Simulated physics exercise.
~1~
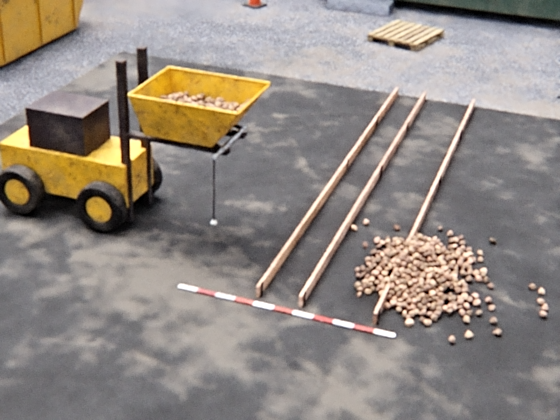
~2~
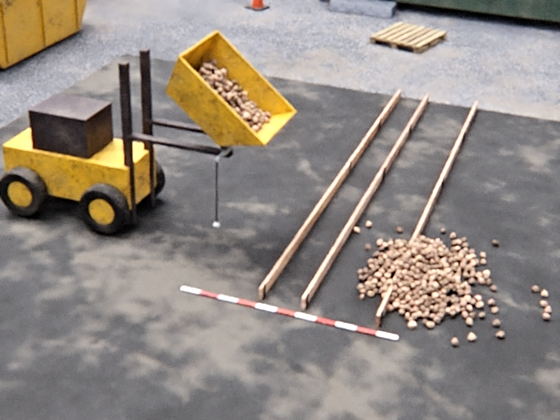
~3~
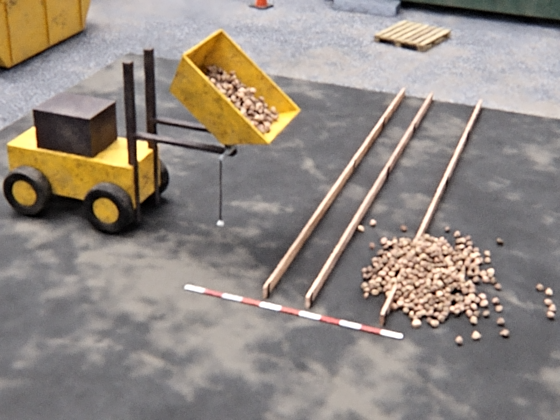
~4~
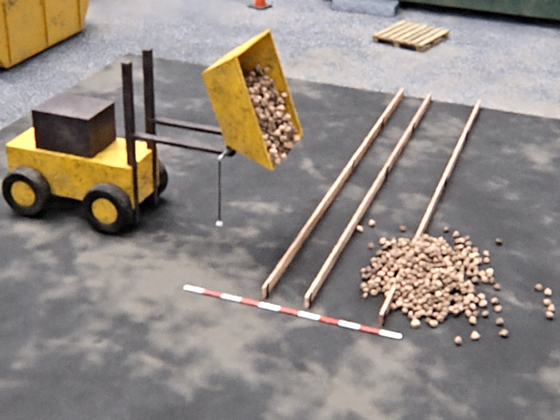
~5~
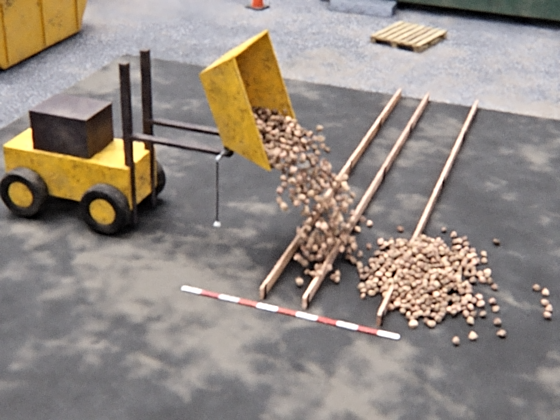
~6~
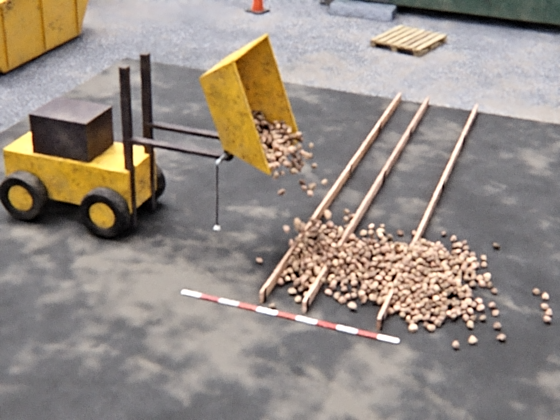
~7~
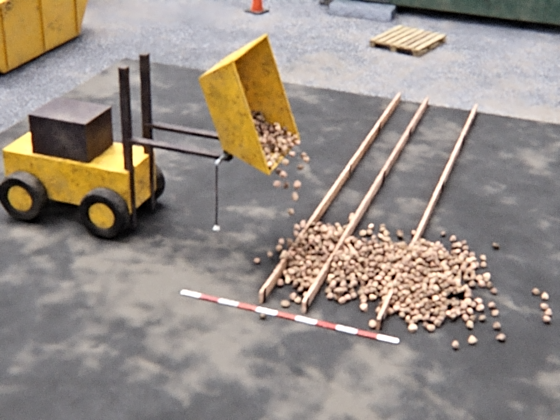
A yellow tipping skip full of brownish stones, held up by a small yellow forklift, starts nearly level beside three long boards and an earlier heap on the right. It tilts to the right, its stones staying inside, and pauses there. Then it tips much more steeply, and the stones pour over its lower edge onto the boards. They spread across both bays and join up with the heap already lying around the last board. At the end the skip hangs steeply tilted, with some stones still inside near its lip.
